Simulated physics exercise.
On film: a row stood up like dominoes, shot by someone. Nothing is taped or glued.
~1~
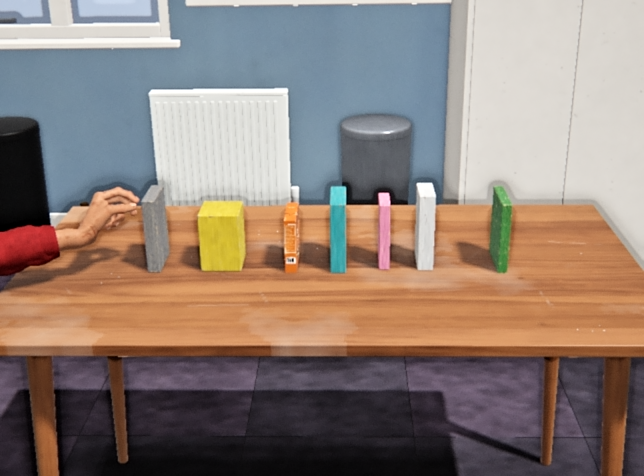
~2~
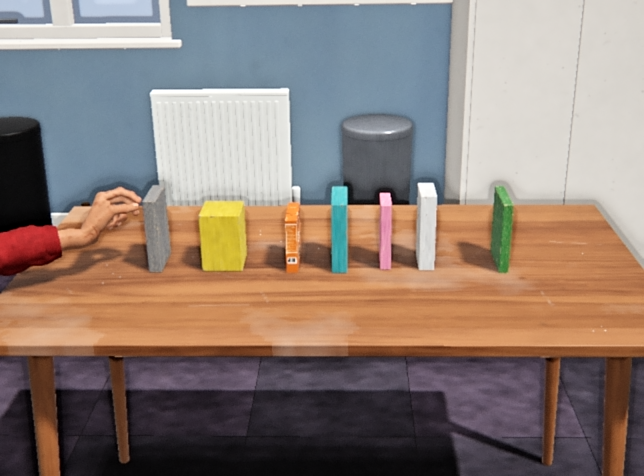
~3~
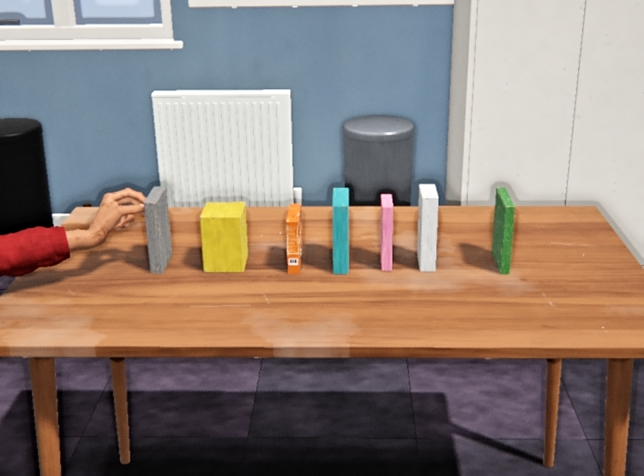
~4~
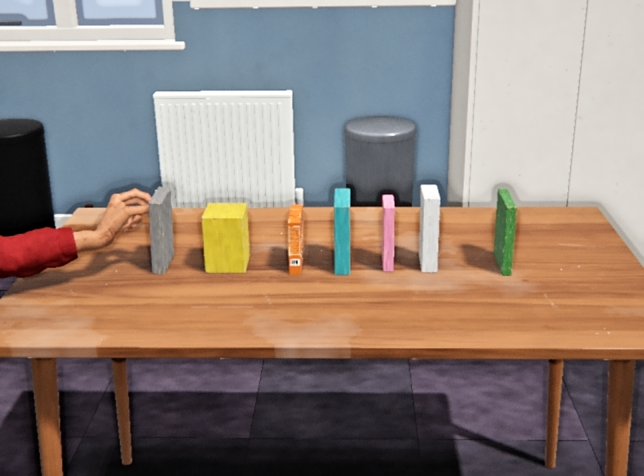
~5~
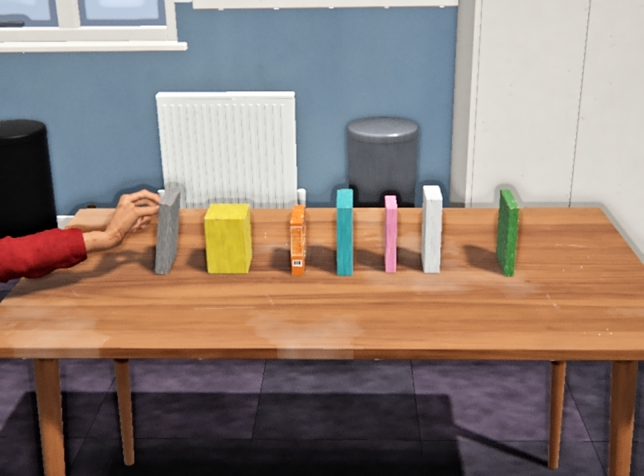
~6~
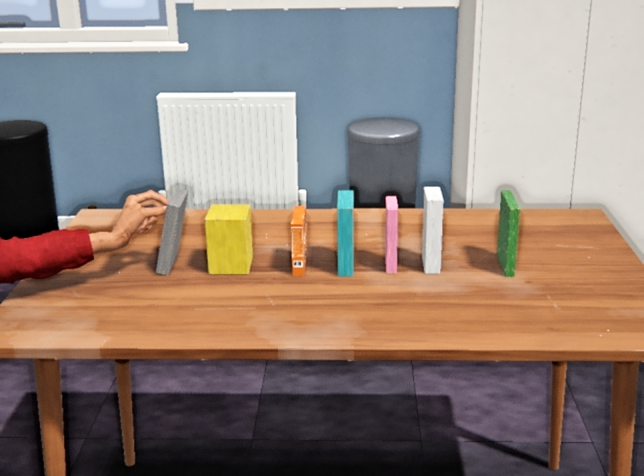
Grey block at the left of a spaced row on a wooden table tilting rightward as a red-sleeved hand pushes its top.
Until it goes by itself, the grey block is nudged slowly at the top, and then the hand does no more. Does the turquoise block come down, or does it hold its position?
Well, that one stays up, I reckon.
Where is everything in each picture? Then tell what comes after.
In the first picture, turquoise block (338, 230); white block (425, 227).
In the second picture, pink board (385, 232); yellow block (223, 236).
In the third picture, white block (427, 228); orange packet (295, 239).
In the fourth picture, grey block 2° over; pink board (388, 234); yellow block (226, 238).
In the fifth picture, grey block 8° over; white block (431, 230); orange packet (299, 240).
In the sixth picture, grey block 14° over; turquoise block (346, 233); pink board (391, 235).
Then, 0.10 s past the last view, grey block 22° over.
Then, 0.20 s past the last view, grey block 34° over.
Then, 0.50 s past the last view, turquoise block resting near (346, 233).
Finally, all 5 still in place. Final places as the last picture's camera would see them, turquoise block near (346, 233).
